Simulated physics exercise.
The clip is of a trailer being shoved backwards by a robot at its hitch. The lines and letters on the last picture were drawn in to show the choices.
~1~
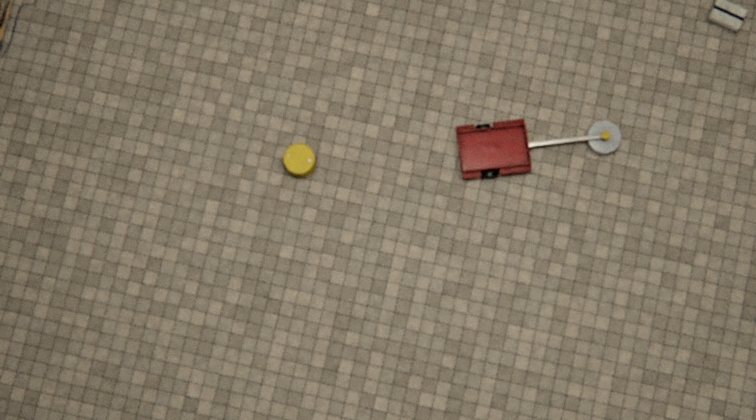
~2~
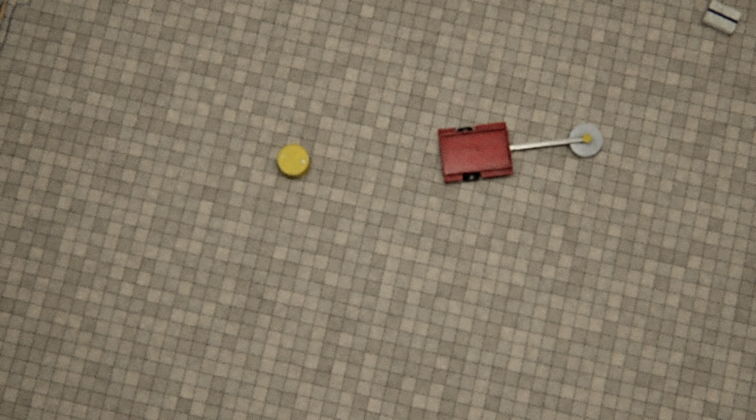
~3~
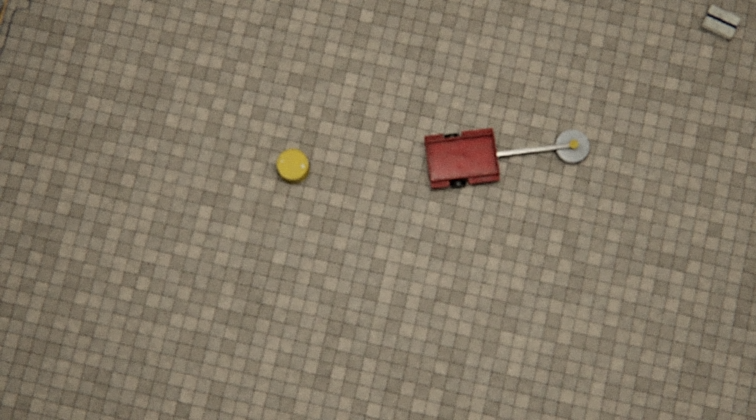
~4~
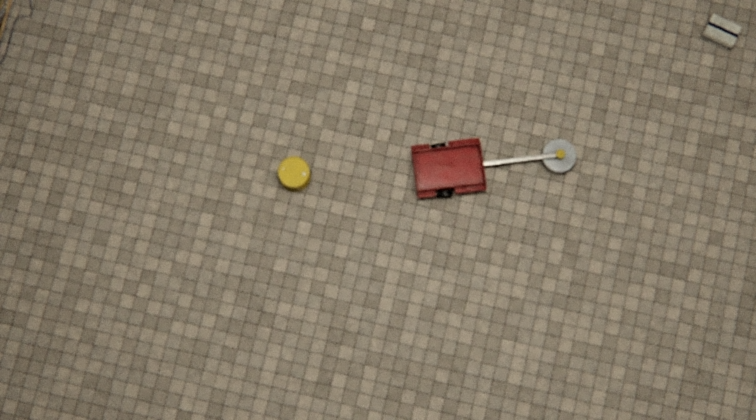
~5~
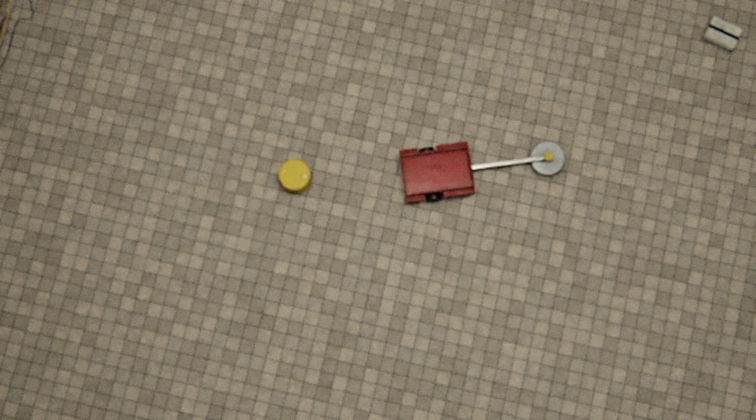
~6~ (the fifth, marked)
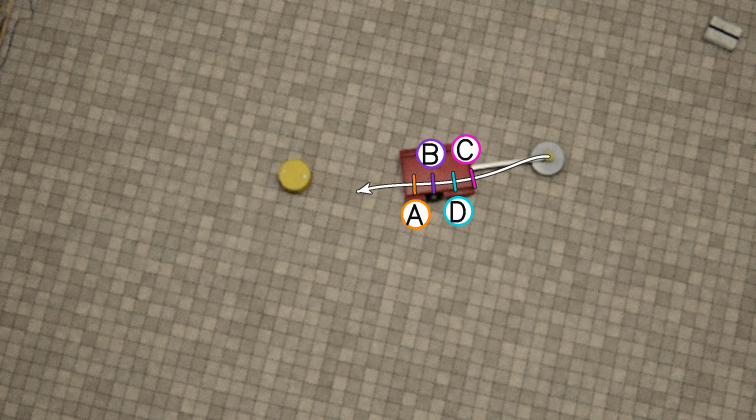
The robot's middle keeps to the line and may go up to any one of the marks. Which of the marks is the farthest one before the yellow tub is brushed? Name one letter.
At C, and not beyond.
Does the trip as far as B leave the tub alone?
No.
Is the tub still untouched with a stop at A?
No.
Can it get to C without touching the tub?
For that mark, yes.
On the copy, A at (414, 184); B at (433, 183); C at (473, 178); D at (454, 182); the route from (549, 156) via (452, 182) to (358, 192).
On C. First, robot (521, 164), cart (410, 175).
Then, robot (494, 174), cart (382, 178).
Finally, robot (472, 180), cart (360, 179); nothing has been touched.
By contrast, A is too far, the tub has been hit; B is too far, the tub has been hit; D is too far, the tub has been hit.
